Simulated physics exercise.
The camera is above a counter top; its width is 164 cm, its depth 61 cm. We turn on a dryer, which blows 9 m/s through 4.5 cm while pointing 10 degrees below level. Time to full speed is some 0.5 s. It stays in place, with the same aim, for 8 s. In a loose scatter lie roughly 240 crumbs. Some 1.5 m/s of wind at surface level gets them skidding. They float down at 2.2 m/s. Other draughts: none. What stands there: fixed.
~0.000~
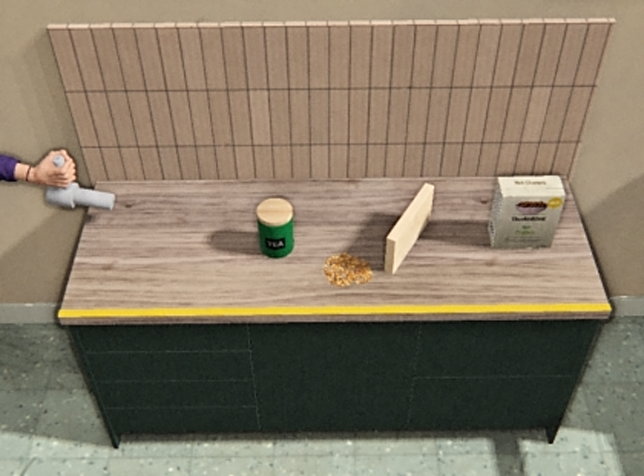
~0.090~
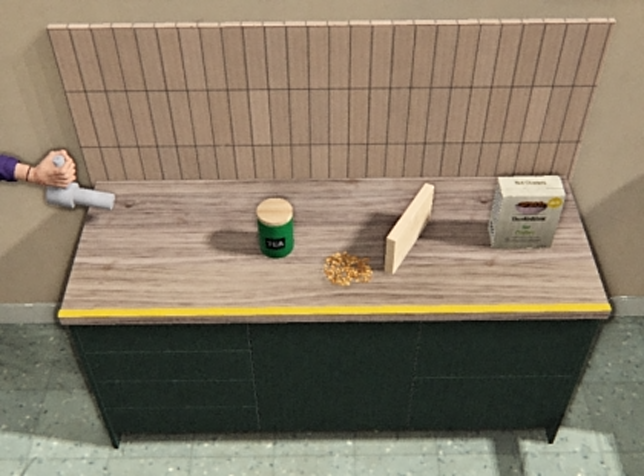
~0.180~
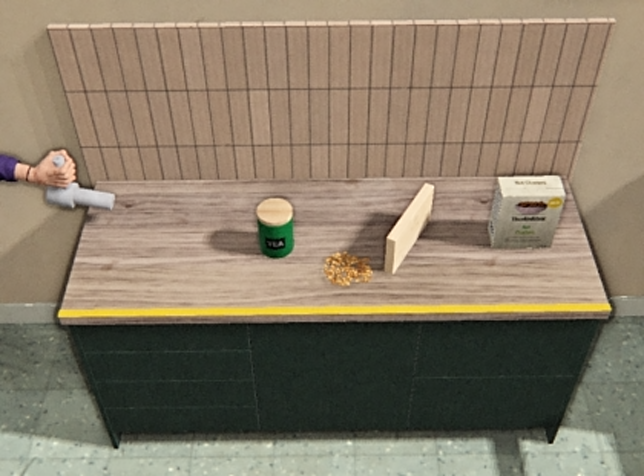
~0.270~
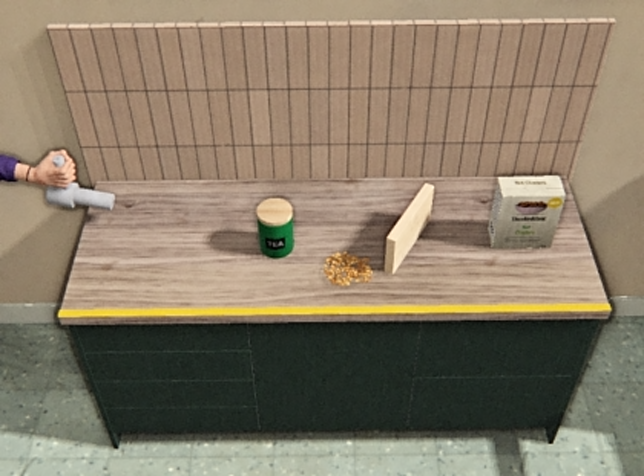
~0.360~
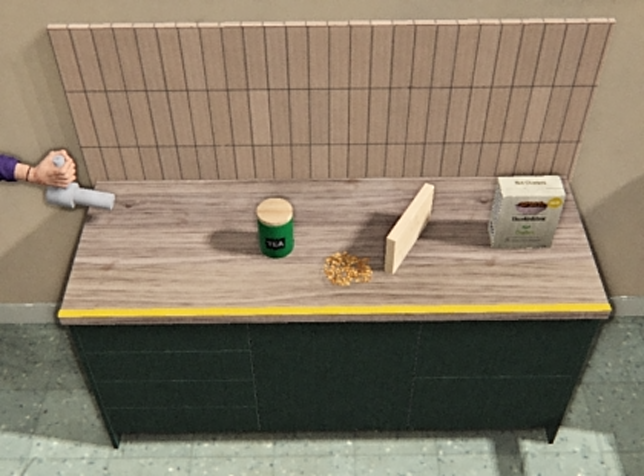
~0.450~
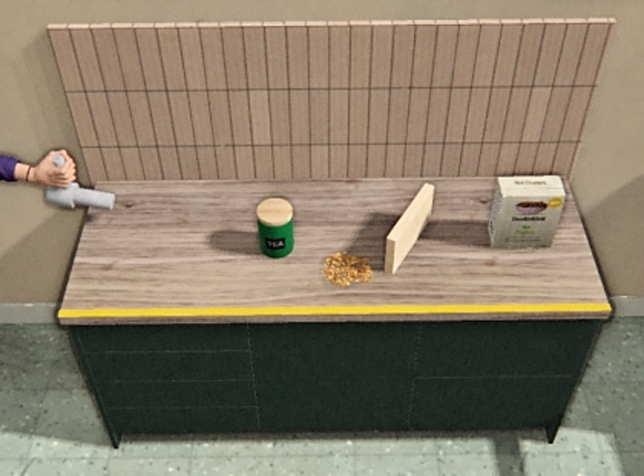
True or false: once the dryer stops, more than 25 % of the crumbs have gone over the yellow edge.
False.
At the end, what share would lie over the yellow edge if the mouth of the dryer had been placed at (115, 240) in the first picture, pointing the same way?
Then the share would be close to 15 percent.
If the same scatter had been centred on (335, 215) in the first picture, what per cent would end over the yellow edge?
In that case I'd expect around 0 percent.
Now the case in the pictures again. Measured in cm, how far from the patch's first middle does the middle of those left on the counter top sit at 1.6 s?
About 0 cm.
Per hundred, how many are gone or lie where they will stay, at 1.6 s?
Close to 80 % of them.
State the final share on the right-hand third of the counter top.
It comes out near 0 in a hundred.
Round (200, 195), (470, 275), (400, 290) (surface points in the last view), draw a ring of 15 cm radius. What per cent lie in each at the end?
Taking the spots one by one, around 0 %, 0 % and 30 %.
After 1.6 s the count stands so, 0 % are over the yellow edge; the middle of those still in play is near (347, 269).
After 2.6 s the count stands so, 0 % are over the yellow edge; the middle of those still in play is near (347, 269).
After 4.4 s the count stands so, 0 % are over the yellow edge; the middle of those still in play is near (347, 269).
After 8.0 s, at the end, 0 % are over the yellow edge; the middle of those still in play is near (347, 269).
